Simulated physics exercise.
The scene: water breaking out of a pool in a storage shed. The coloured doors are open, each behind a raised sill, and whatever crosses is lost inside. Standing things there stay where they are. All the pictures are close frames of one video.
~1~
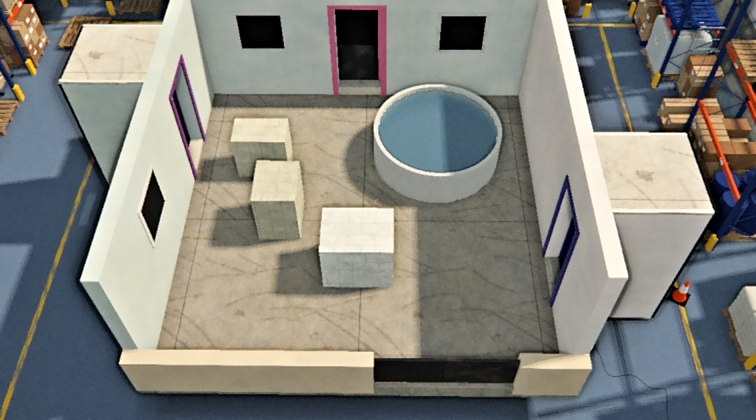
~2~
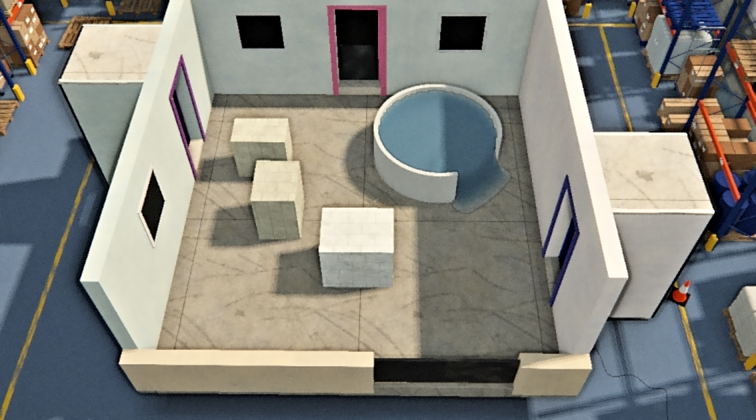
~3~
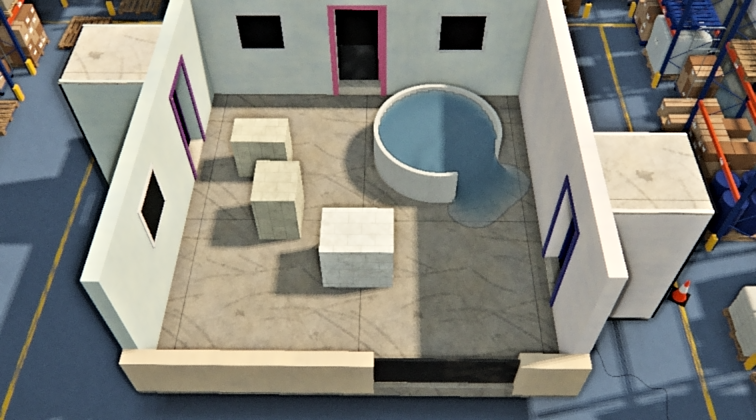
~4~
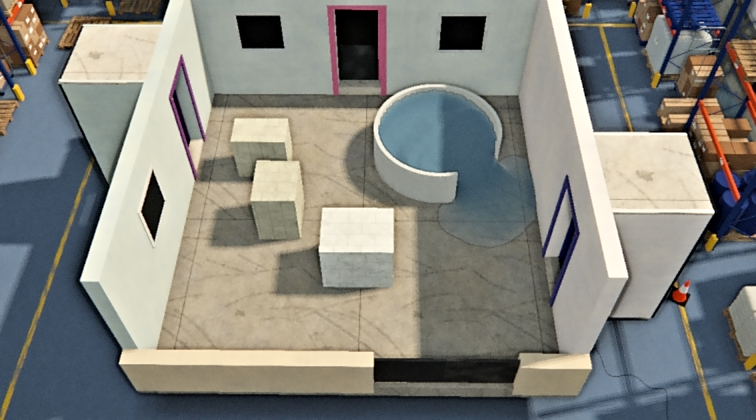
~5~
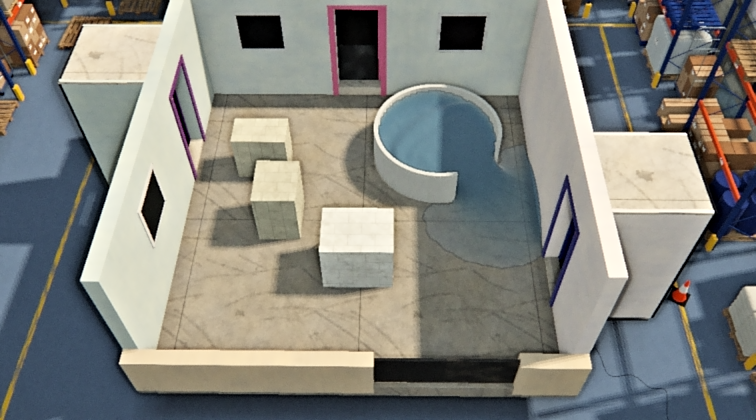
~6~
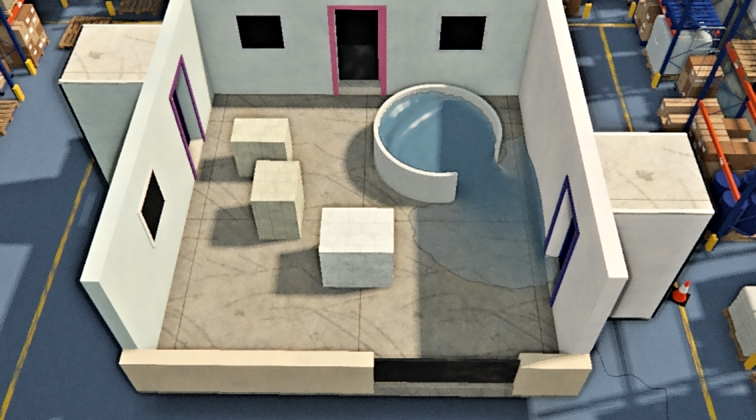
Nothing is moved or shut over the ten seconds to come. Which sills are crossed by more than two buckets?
The purple door sill is not crossed by that much. The pink door sill is not crossed by that much. The blue door sill is crossed by more than that.
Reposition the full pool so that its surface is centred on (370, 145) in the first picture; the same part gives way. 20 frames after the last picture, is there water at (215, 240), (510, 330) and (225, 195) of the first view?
So, in the order given, I'd say unaffected, soaked through, unaffected.
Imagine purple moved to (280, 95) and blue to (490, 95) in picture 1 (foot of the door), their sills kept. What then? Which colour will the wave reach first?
I reckon it's the one in blue.
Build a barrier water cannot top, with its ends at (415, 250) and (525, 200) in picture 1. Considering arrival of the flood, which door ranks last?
It's the door marked purple.
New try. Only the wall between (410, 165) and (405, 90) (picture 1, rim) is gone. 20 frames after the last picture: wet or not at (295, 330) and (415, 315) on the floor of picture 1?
Respectively, inundated and left dry.
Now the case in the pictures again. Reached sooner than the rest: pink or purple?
That's the pink one.
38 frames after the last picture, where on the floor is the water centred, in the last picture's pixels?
About (393, 238) in the last view.
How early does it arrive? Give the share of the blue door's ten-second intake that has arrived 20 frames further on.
My guess is about 60 %.
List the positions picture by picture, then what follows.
The first frame shows the pool at (438, 131) is whole and still.
In the second frame, water pours out at (481, 178) and has run to (463, 210).
In the third frame, water pours out at (480, 180) and has run to (522, 176).
In the fourth frame, water pours out at (480, 181) and has run to (502, 242).
In the fifth frame, water pours out at (480, 181) and has run to (522, 261).
In the sixth frame, the front is at (545, 281), out from the gap at (480, 180).
A moment on, water covers 20 % of the floor; the purple door not reached, the pink door not reached, the blue door over two buckets in.
Next, water covers 25 % of the floor; the purple door not reached, the pink door not reached, the blue door over two buckets in.
Then, water covers 50 % of the floor; the purple door not reached, the pink door wet at the sill, nothing in, the blue door far over two buckets in.
Later, water covers 80 % of the floor; the purple door wet at the sill, nothing in, the pink door wet at the sill, nothing in, the blue door far over two buckets in.
In the end, water covers 95 % of the floor; the purple door wet at the sill, nothing in, the pink door wet at the sill, nothing in, the blue door far over two buckets in.
